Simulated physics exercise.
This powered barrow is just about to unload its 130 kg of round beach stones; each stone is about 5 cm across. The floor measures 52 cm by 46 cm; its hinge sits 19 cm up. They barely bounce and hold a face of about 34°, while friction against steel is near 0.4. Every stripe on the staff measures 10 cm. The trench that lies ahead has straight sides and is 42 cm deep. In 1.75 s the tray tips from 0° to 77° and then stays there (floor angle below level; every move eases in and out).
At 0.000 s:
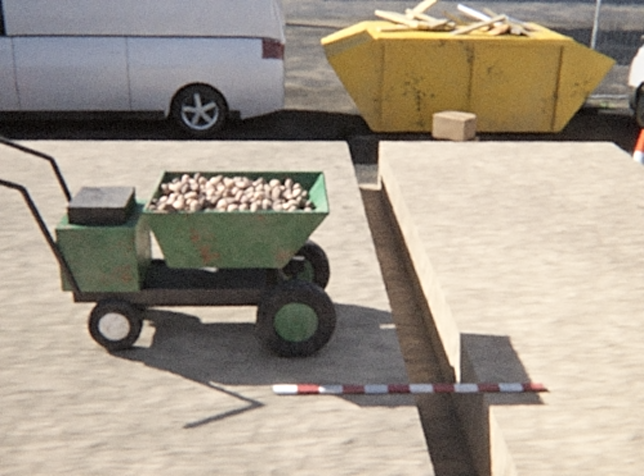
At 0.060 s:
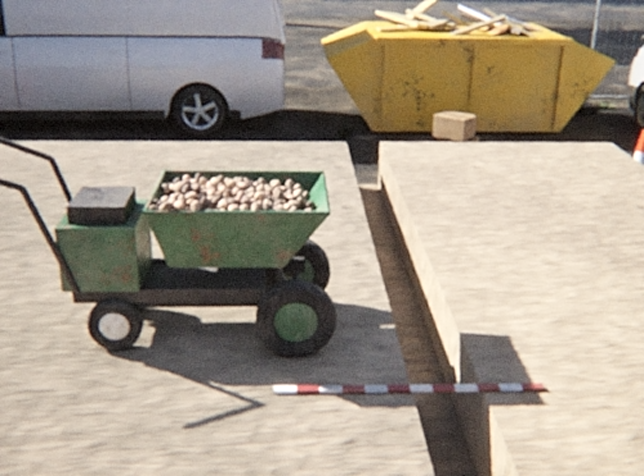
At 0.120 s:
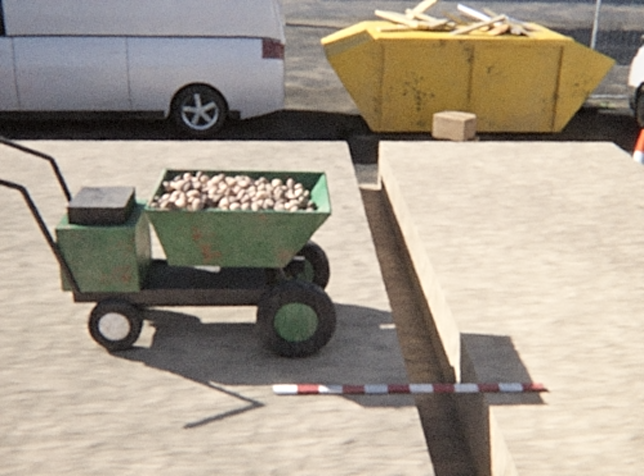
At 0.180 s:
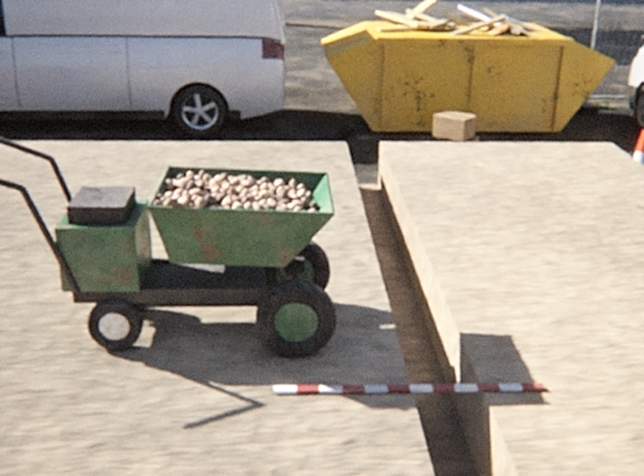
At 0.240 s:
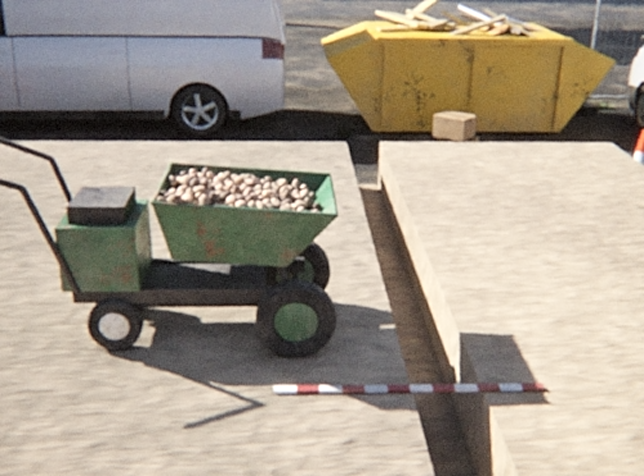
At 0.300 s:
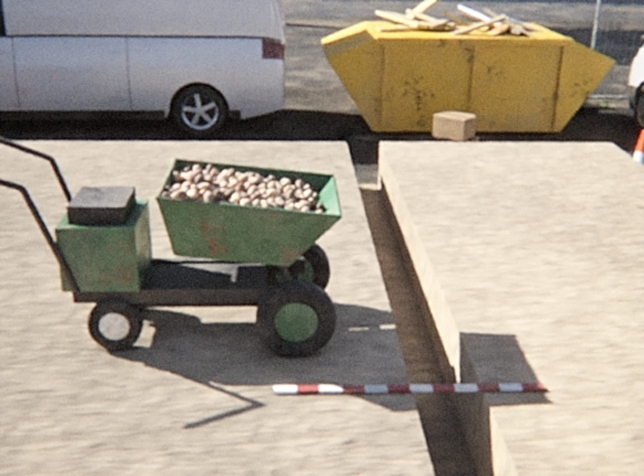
On a sunlit paved yard, a green barrow's tray of rounded stones tilts slightly down to the right beside a trench.
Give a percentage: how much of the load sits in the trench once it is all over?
75 %.
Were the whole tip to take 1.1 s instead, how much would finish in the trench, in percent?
My guess is near 65 percent.
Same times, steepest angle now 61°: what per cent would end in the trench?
Roughly 70 percent.
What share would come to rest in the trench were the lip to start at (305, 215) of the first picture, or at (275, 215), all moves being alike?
From the first place around 100 per cent, from the other around 85.
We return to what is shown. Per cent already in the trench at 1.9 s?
By that point it's something like 55 in a hundred.
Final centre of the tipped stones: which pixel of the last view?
Their middle ends up near (435, 376).
After 1.3 s the floor is at 65°; 91 % in the tray, 9 % in the trench; the foremost stones are at (455, 315).
After 1.9 s the floor is at 77°; 24 % in the tray, 54 % in the trench, 22 % past the trench; the foremost stones are at (580, 329).
After 2.2 s the floor is at 77°; 5 % in the tray, 70 % in the trench, 25 % past the trench; the foremost stones are at (620, 318).
After 4.2 s the floor is at 77°; 0 % in the tray, 75 % in the trench, 25 % past the trench; the foremost stones are at (637, 321).
